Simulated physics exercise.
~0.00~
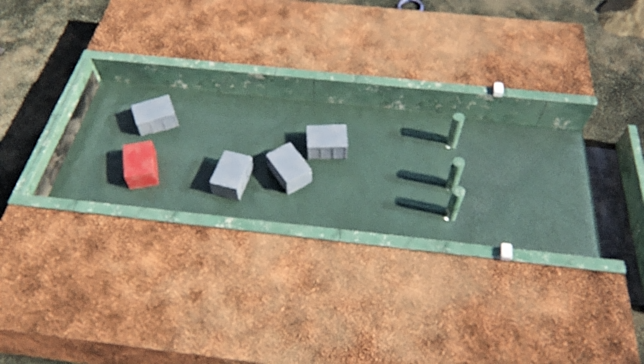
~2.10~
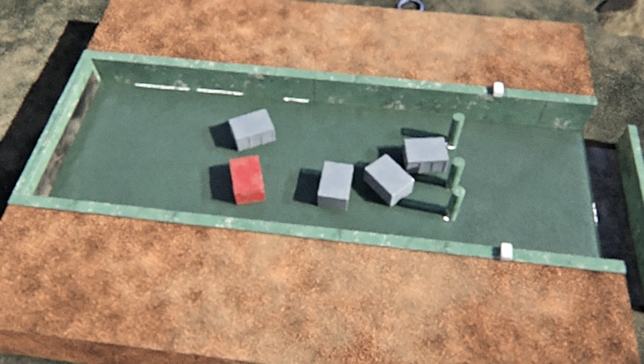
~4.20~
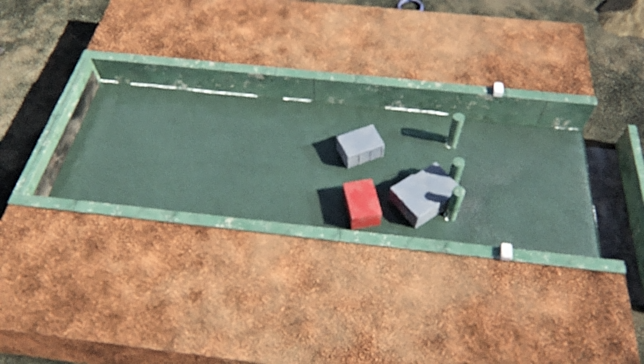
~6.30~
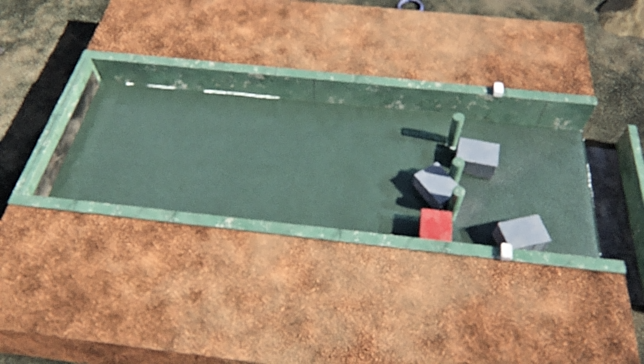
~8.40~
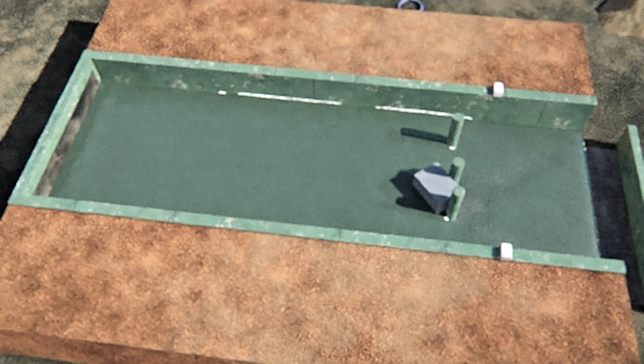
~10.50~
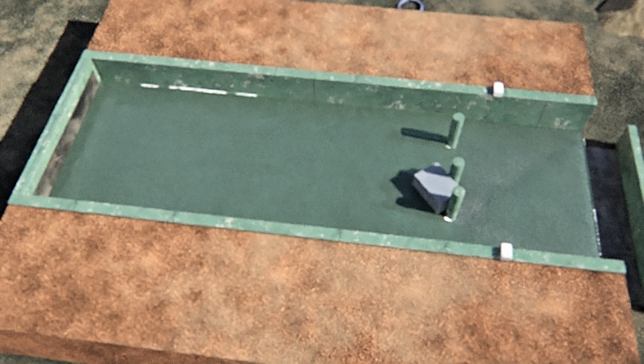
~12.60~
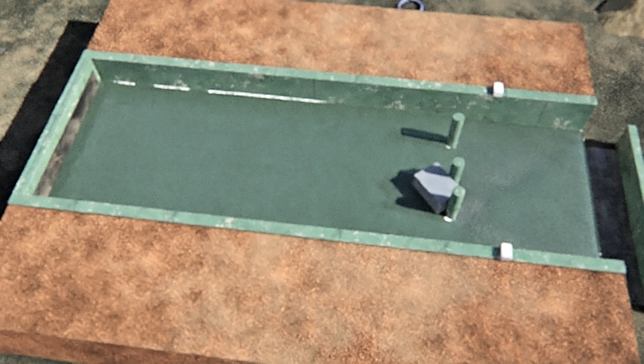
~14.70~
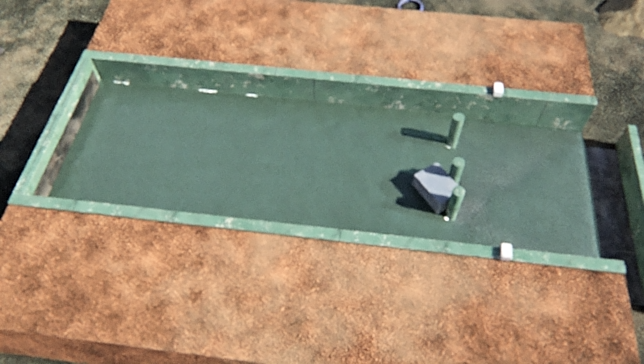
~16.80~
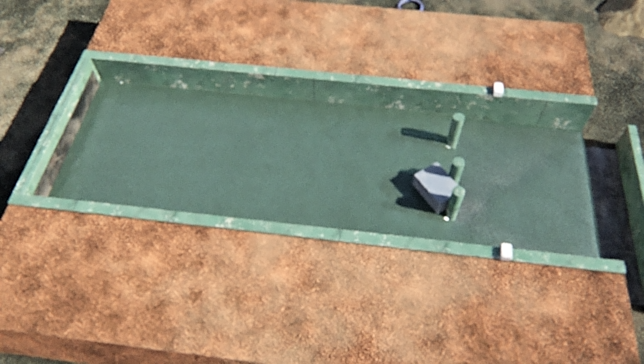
A green-walled channel of shallow water, seen from above at an angle, runs between two reddish-brown banks, with three green posts toward its right end and a white marker on each bank. Four grey crates and a red one sit in the left and middle parts. They all drift right, and the leading grey ones reach the posts. One grey crate lodges against the lower posts while the others move on, the red one sliding past along the near wall. The red crate and three grey ones disappear from the channel, leaving the single grey crate stuck at the posts.
